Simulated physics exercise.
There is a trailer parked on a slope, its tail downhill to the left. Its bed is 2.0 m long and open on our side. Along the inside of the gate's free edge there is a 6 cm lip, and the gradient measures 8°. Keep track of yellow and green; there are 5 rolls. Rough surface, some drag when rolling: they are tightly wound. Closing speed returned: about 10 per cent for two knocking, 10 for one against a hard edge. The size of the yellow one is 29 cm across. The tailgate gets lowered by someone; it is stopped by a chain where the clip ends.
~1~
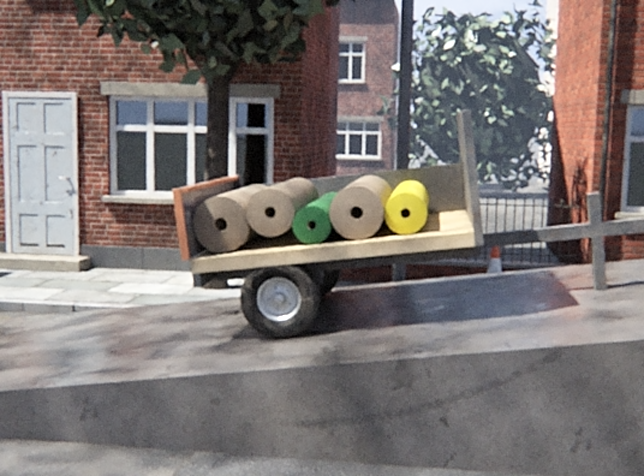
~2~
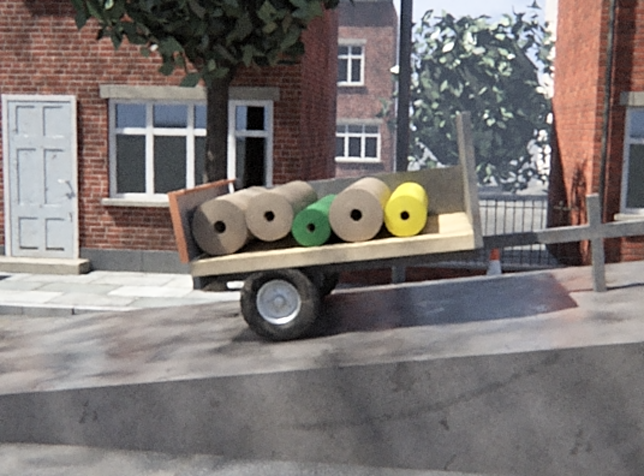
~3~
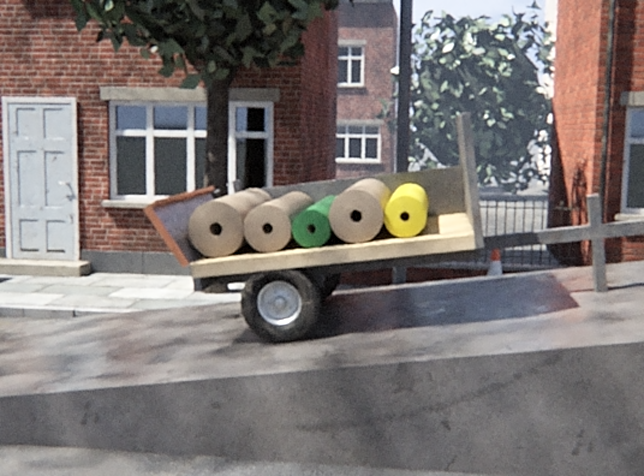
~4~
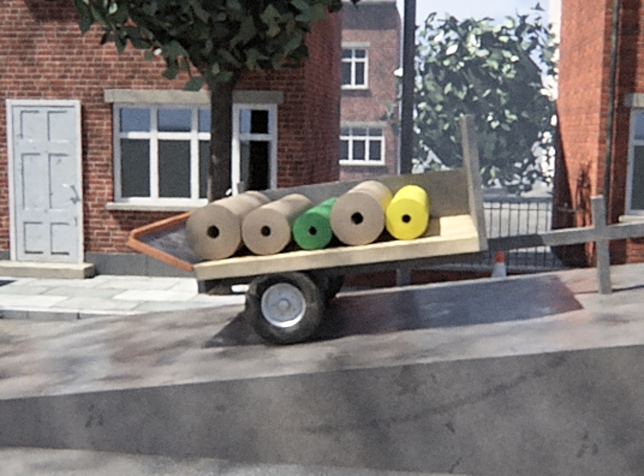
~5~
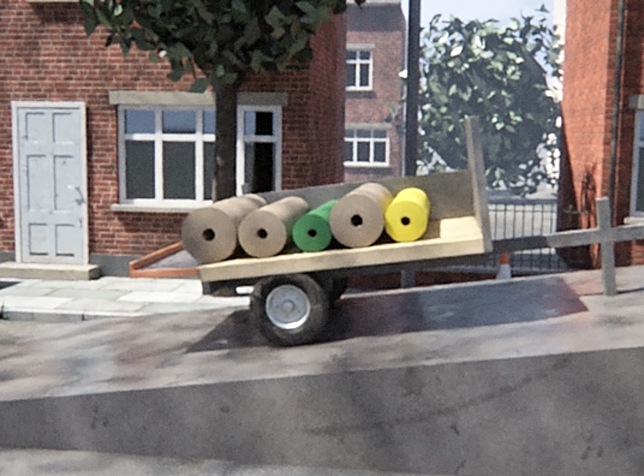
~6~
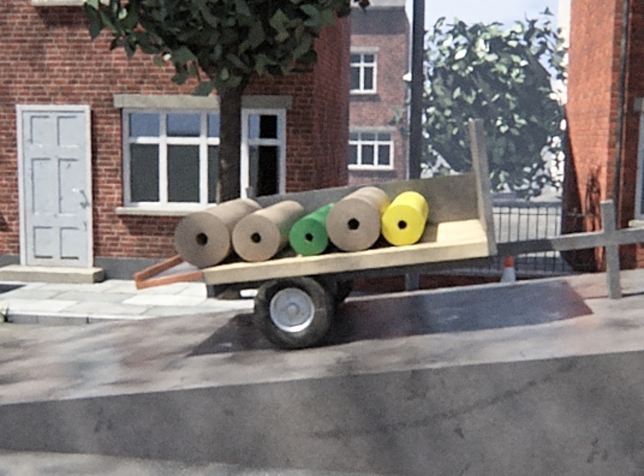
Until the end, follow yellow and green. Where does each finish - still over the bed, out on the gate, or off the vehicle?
They finish as follows: Yellow roll - still over the bed; green - out on the gate.
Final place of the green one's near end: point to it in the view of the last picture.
Roughly (189, 252).
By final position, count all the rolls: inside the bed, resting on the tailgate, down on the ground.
2, 2, 1.
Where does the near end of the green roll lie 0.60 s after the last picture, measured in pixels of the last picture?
(267, 242), more or less.
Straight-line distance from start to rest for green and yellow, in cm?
Green shifts 100 while yellow shifts 100.
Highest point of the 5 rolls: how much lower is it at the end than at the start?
Roughly 15 cm.
Then, 0.3 s after the last picture, yellow is on the bed, 130 cm short of the hinge, rolling left; green is on the bed, 60 cm short of the hinge, rolling left; 0 of 5 are out.
Then, 0.6 s after the last picture, yellow is on the bed, 110 cm short of the hinge, rolling left; green is on the bed, 45 cm short of the hinge, rolling left; 0 of 5 are out.
Then, 0.9 s after the last picture, yellow is on the bed, 90 cm short of the hinge, rolling left; green is on the bed, 25 cm short of the hinge, rolling left; 0 of 5 are out.
Then, 1.3 s after the last picture, yellow is on the bed, 60 cm short of the hinge, rolling left; green is on the gate, 10 cm past the hinge, rolling left; 1 of 5 is out.
At rest (3.0 s after the last picture), yellow is on the bed, 55 cm short of the hinge; green is on the gate, 15 cm past the hinge; 1 of 5 is out.
